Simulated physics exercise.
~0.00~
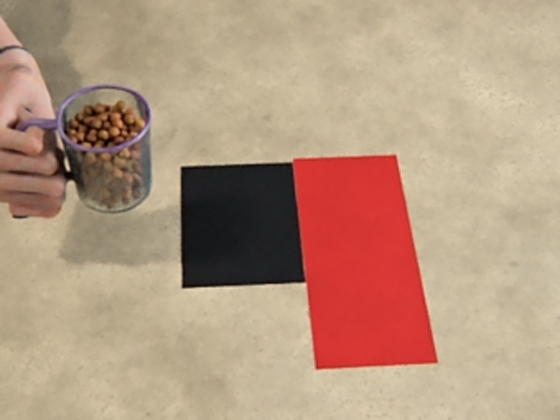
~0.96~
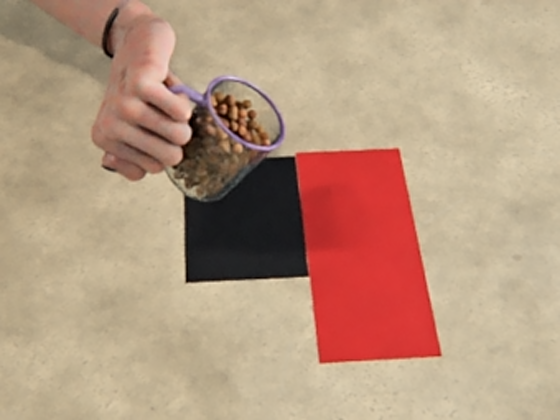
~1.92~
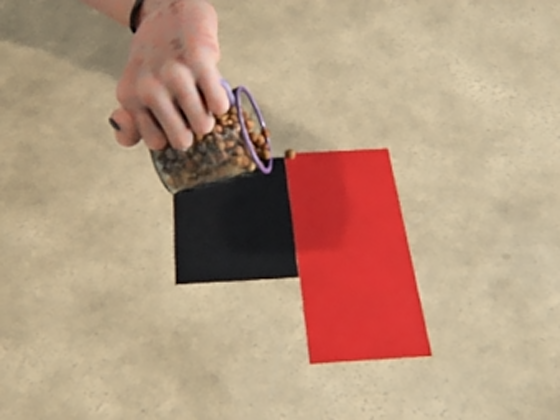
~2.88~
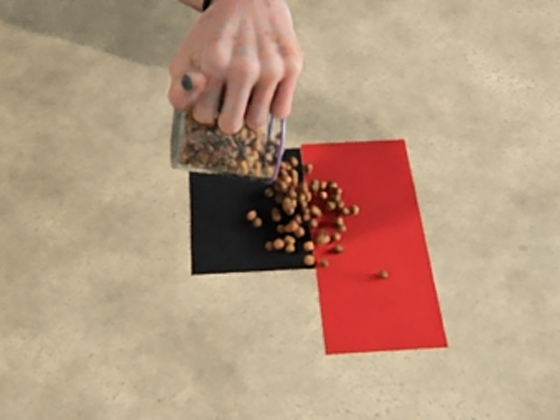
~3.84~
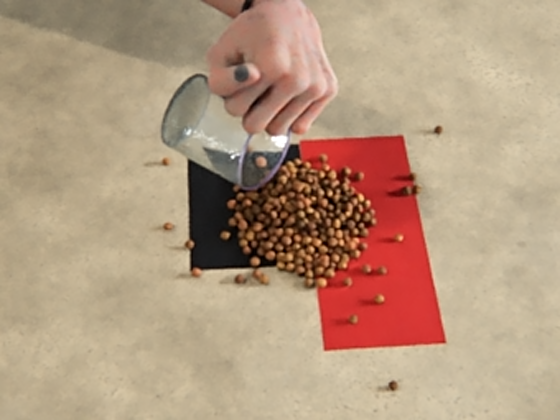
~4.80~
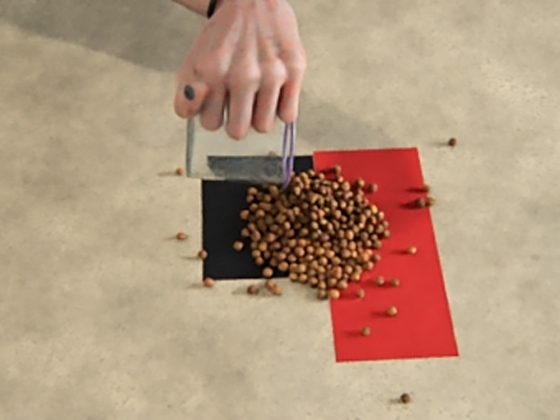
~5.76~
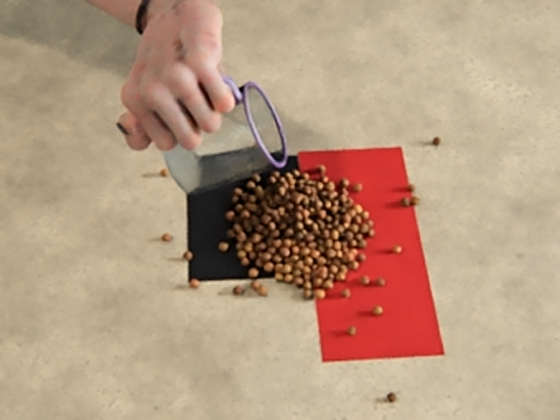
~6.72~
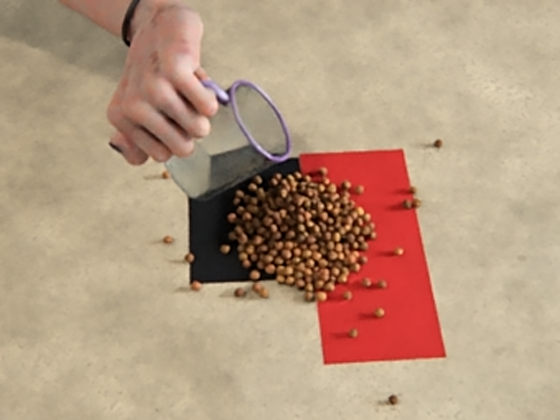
A hand holds a clear cup with a purple rim, filled with small brown cereal balls, over a beige, mottled tabletop seen from above by a slightly swaying camera. A black mat lies beside a longer red mat on its right. The hand carries the cup rightward to the black mat and tips it until the balls tumble out. They heap up across the seam between both mats, while a few roll onto the bare table. The hand then turns the emptied cup partway back, and it stays tilted above the black mat beside the settled pile.
